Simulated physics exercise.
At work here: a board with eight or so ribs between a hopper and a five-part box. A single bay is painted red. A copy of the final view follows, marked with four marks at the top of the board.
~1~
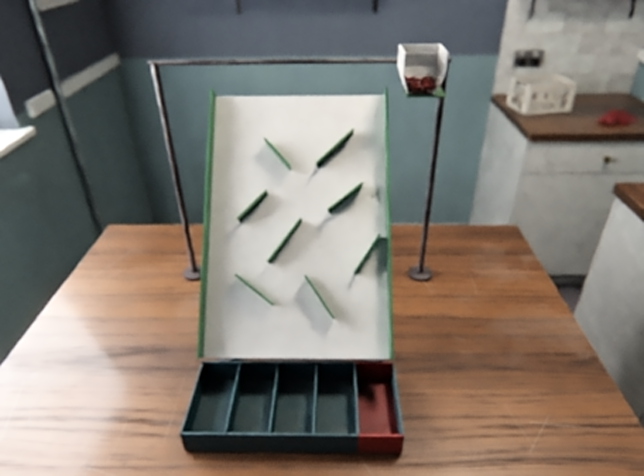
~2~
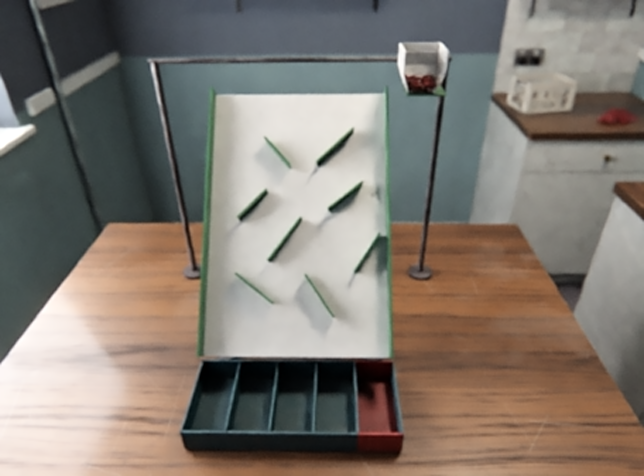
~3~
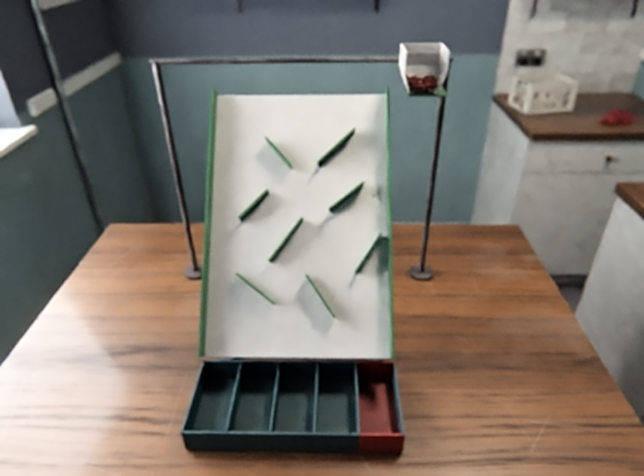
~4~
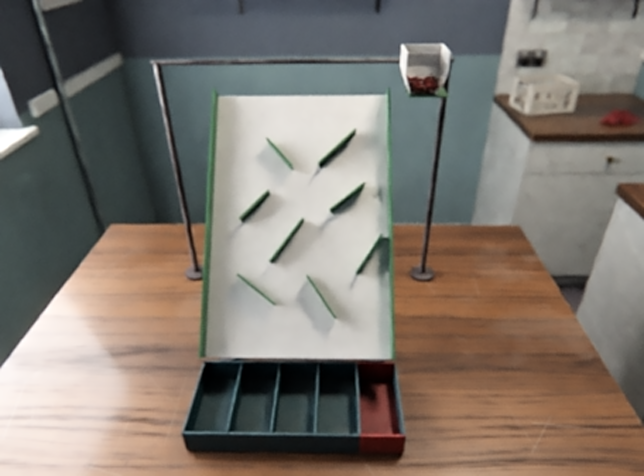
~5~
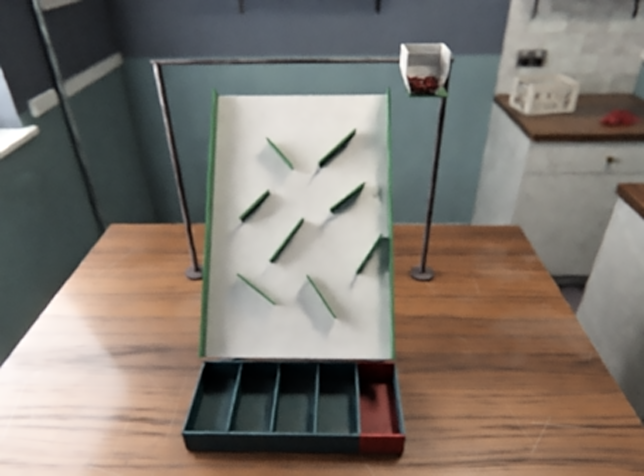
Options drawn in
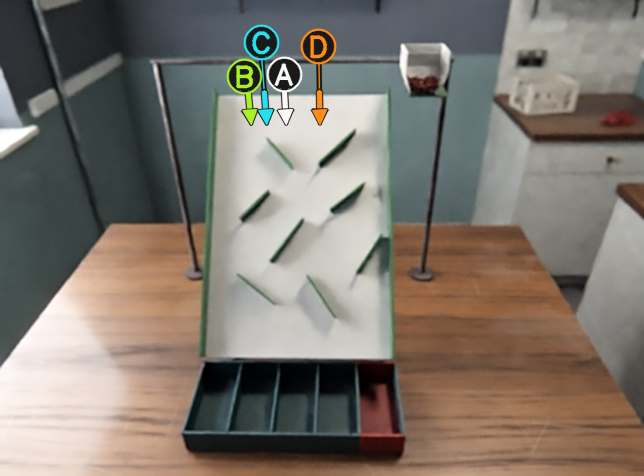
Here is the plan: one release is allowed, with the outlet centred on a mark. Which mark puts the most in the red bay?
The best mark is A.
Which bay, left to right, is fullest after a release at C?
It is the first one.
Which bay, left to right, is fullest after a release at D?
The third.
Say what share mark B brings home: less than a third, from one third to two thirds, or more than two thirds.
Less than a third.
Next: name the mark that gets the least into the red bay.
That is mark B.
On the marked copy, mark A meets the board at (285, 119); mark B meets the board at (250, 119); mark C meets the board at (266, 119); mark D meets the board at (319, 118).
Choosing A, most in the red bay, a small part in other bays, a small part outside the box.
Choosing B, a stray few in the red bay, nearly all in other bays.
Choosing C, about a quarter in the red bay, about two thirds in other bays, a small part outside the box.
Choosing D, about a quarter in the red bay, about two thirds in other bays, a small part held on the board.
